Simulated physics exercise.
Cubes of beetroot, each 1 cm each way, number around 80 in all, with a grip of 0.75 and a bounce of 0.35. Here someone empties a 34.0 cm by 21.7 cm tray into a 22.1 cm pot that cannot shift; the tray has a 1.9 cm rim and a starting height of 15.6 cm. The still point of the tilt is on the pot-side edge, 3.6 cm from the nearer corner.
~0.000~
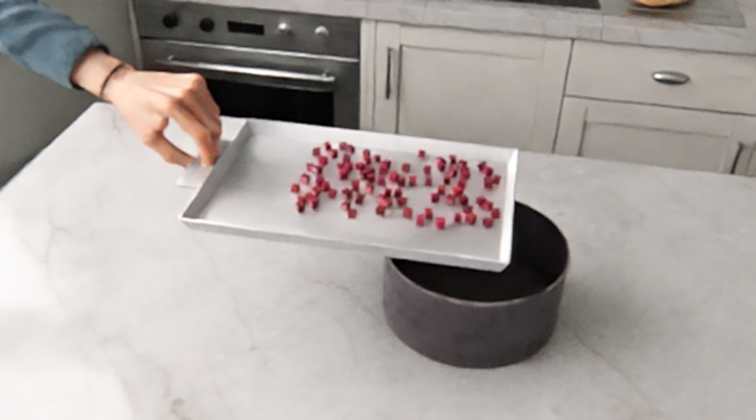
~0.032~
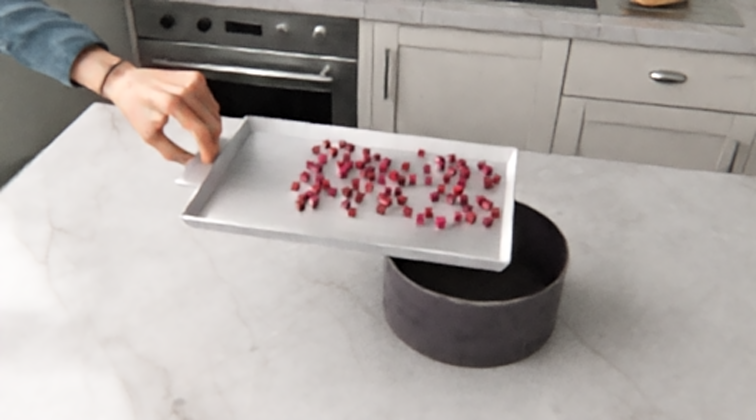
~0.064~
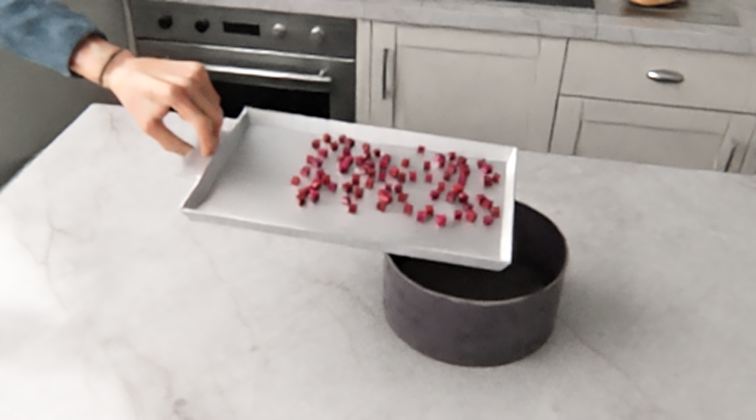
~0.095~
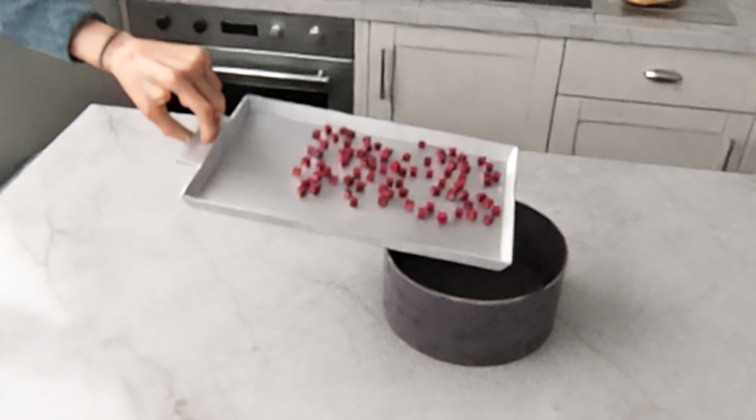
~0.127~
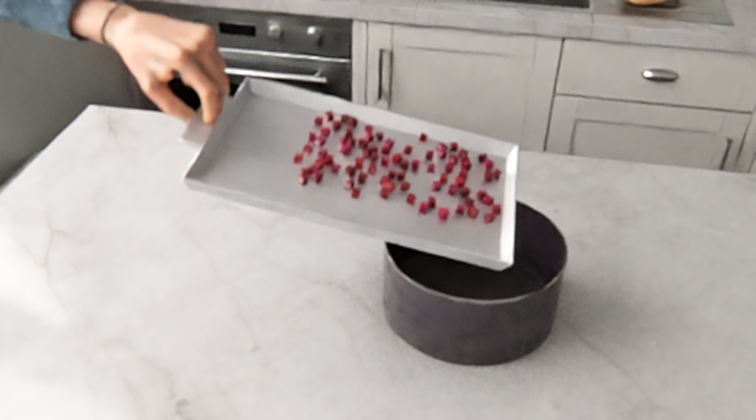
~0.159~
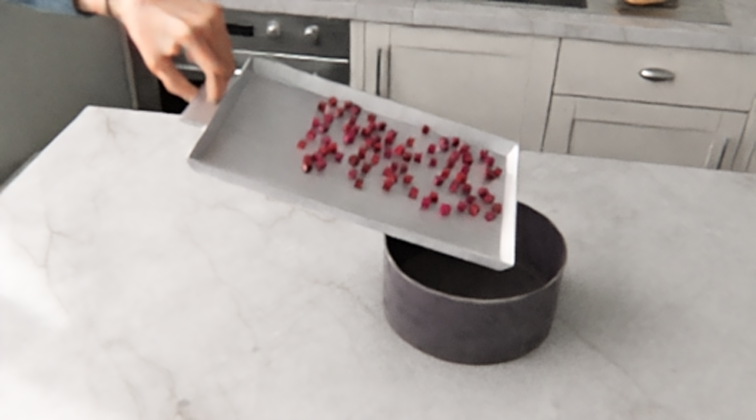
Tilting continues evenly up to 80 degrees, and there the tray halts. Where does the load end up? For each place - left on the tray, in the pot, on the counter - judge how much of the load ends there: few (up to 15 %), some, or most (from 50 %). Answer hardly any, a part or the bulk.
Left on the tray: Hardly any; pot: A part; counter: The bulk.
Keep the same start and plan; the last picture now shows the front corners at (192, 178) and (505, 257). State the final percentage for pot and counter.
That works out as pot 20 and counter 80.
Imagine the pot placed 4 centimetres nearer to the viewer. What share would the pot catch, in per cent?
40 per cent.
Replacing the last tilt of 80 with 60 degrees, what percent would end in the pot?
Share in the pot: Around 25 %.
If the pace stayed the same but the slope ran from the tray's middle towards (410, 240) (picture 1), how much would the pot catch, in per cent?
Some 0 per cent.
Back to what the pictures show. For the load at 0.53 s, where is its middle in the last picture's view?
Somewhere about (512, 168) in the last view.
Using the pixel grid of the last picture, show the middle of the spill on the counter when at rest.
You'll find it at about pixel (654, 377).
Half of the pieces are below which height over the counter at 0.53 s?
Some 22 cm.
Then, at 0.38 s, tilt 48 degrees; the tray holds 100 %, the pot 0 %.
After 0.53 s, tilt 71 degrees; the tray holds 100 %, the pot 0 %.
After 0.80 s, tilt 80 degrees; the tray holds 5 %, the pot 20 %.
At rest (2.0 s), tray 0 %, pot 30 %, counter 70 %.
